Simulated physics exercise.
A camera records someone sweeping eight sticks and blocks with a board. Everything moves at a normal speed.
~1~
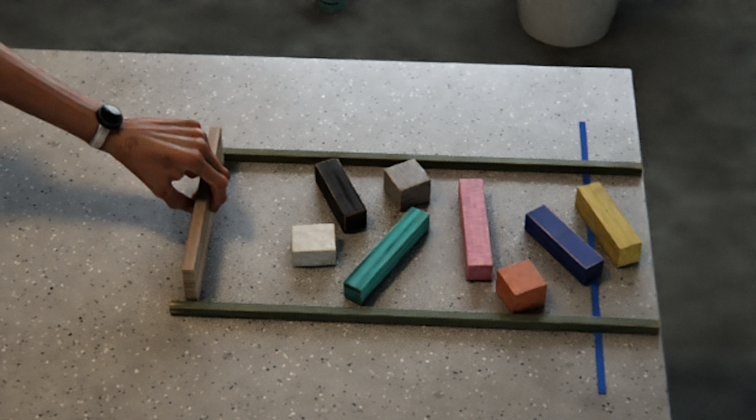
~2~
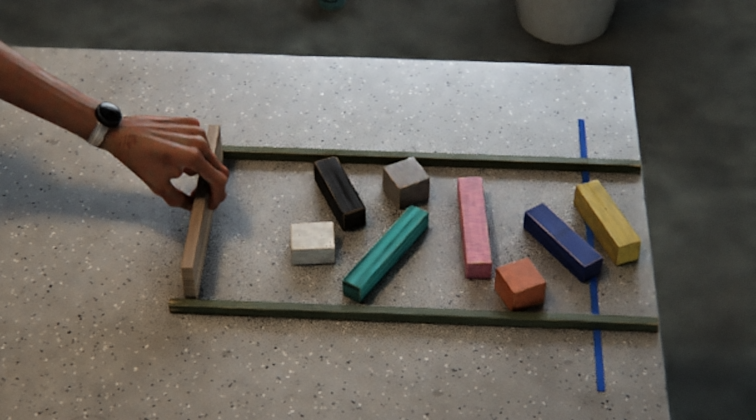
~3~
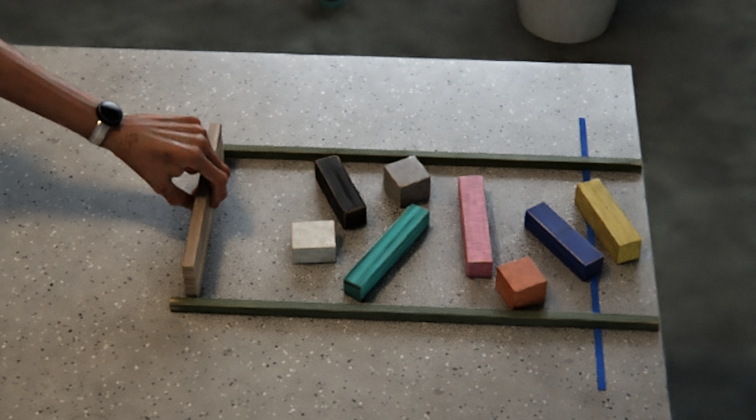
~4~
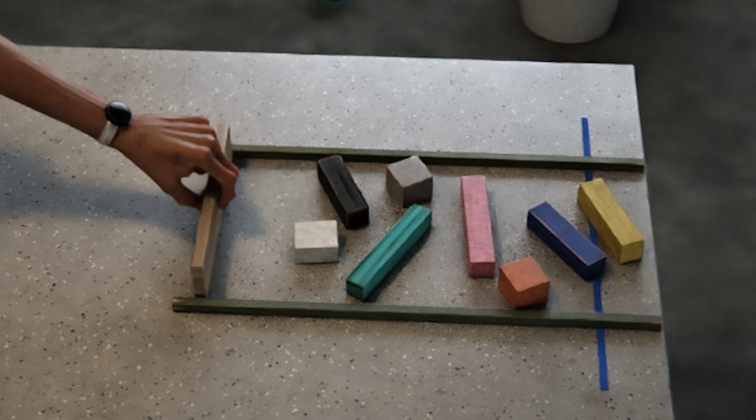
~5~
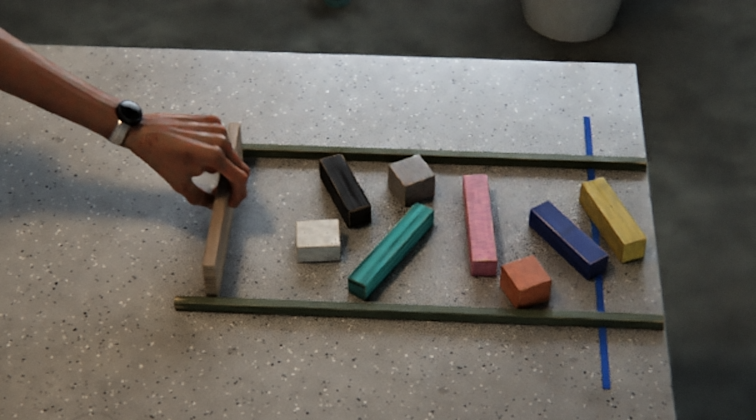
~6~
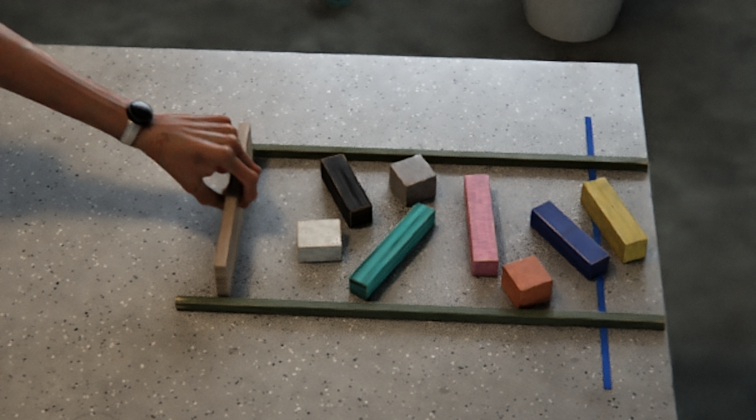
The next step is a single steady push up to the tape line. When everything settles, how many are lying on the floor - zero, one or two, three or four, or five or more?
When it settles, three or four are on the floor.
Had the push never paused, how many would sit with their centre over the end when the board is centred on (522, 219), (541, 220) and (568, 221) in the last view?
By position: 0 / 1 / 2.
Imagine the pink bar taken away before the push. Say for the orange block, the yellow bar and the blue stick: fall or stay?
Well, the orange block topples off, the yellow bar topples off and the blue stick topples off.
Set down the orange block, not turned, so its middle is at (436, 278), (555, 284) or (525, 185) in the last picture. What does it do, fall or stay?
Trying each place in order, it drops down, it drops down and it drops down.
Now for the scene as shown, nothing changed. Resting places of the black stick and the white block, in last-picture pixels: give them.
Final pixels, roughly: (608, 201) for the first, (621, 253) for the other.
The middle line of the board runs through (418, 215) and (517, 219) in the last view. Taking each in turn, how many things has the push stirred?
Respectively 5 and 8.
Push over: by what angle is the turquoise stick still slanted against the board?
About 0°.
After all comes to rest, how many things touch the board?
Well, it touches 2.
Soon after, none off yet; yellow bar at rest near (613, 220); blue stick at rest near (569, 239); orange block at rest near (527, 283).
After that, none off yet; yellow bar moving near (619, 219); blue stick displaced a little near (595, 239); orange block displaced about its own width near (573, 288).
In the end, the number that fall off is three or four; gone, pink bar, orange block, blue stick and yellow bar.
